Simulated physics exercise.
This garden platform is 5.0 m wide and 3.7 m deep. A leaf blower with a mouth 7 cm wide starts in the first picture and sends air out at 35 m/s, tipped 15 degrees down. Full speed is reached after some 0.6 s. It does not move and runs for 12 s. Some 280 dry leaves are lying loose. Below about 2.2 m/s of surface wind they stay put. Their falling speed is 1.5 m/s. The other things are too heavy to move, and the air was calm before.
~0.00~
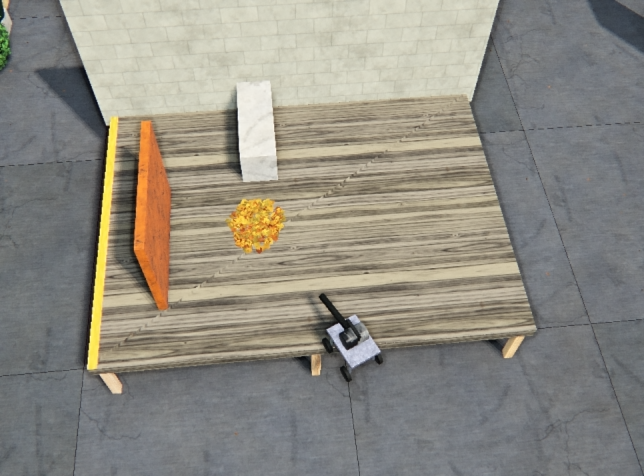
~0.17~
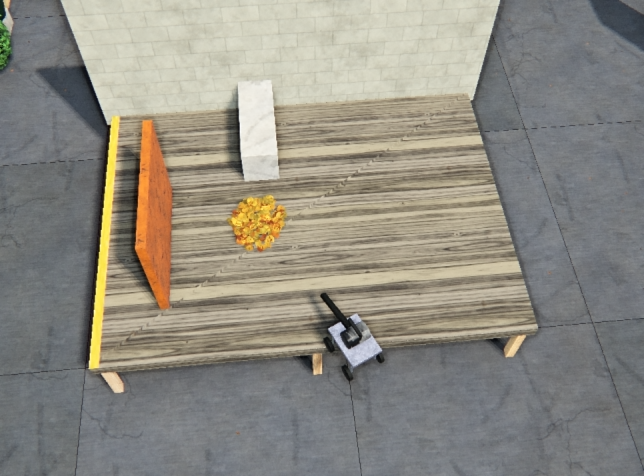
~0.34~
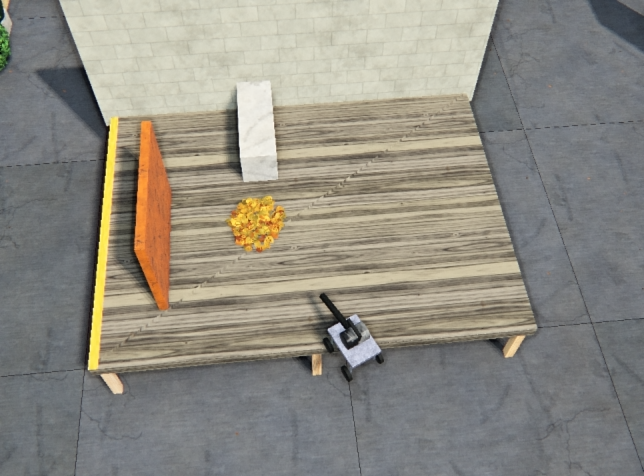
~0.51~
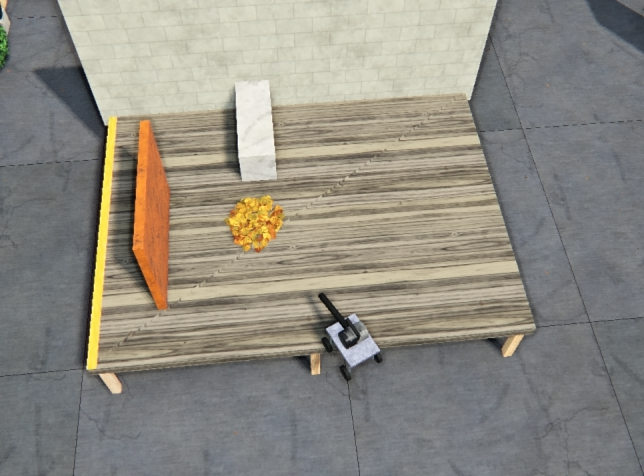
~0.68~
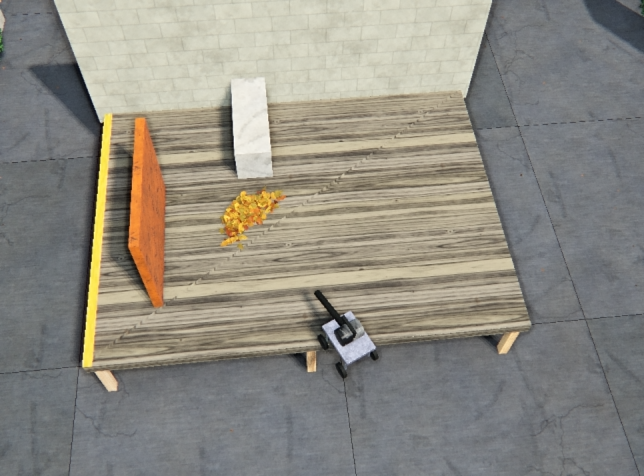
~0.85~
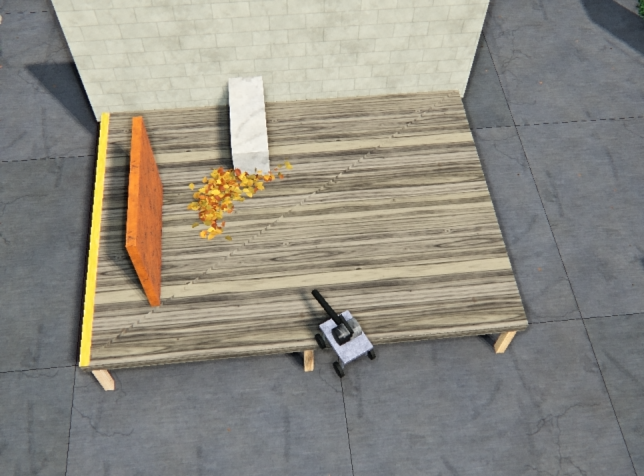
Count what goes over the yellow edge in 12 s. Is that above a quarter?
More than a quarter over the yellow edge: Yes.
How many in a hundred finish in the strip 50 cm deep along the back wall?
About 30 %.
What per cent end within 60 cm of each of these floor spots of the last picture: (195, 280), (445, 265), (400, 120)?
In turn about 0 %, 0 %, 0 %.
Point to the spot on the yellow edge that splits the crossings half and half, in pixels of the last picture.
At about (101, 122).
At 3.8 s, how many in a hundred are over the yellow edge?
Near 20 %.
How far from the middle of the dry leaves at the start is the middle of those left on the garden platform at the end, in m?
Roughly 2.0 m.
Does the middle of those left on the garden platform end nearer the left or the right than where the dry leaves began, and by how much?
Towards the left, some 1.0 m.
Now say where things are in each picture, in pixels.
The middle of the dry leaves is near (257, 227), none has stirred yet and the mouth of the leaf blower is at (322, 296), in the first frame.
The middle of the dry leaves is near (258, 224), none has stirred yet and the yellow edge is centred on (102, 228), in the second frame.
The middle of the dry leaves is near (257, 225), none has stirred yet, the top of a screen is at (143, 181) and the top of a stone seat is at (256, 117), in the third frame.
The middle of the dry leaves is near (256, 224) and none has stirred yet, in the fourth frame.
The middle of the dry leaves is near (244, 213), the farthest in sight from the leaf blower is at (239, 199) and about 45 % have left their places, in the fifth frame.
The middle of the dry leaves is near (221, 189), the farthest in sight from the leaf blower is at (213, 170) and about 95 % have left their places, in the sixth frame.
After 2.4 s, 14 % are over the yellow edge; the middle of those still in play is near (156, 120); 12 % have settled or left.
After 3.8 s, 25 % are over the yellow edge; the middle of those still in play is near (158, 117); 35 % have settled or left.
After 6.6 s, 36 % are over the yellow edge; the middle of those still in play is near (159, 117); 56 % have settled or left.
After 12.0 s, at the end, 45 % are over the yellow edge; the middle of those still in play is near (172, 119).
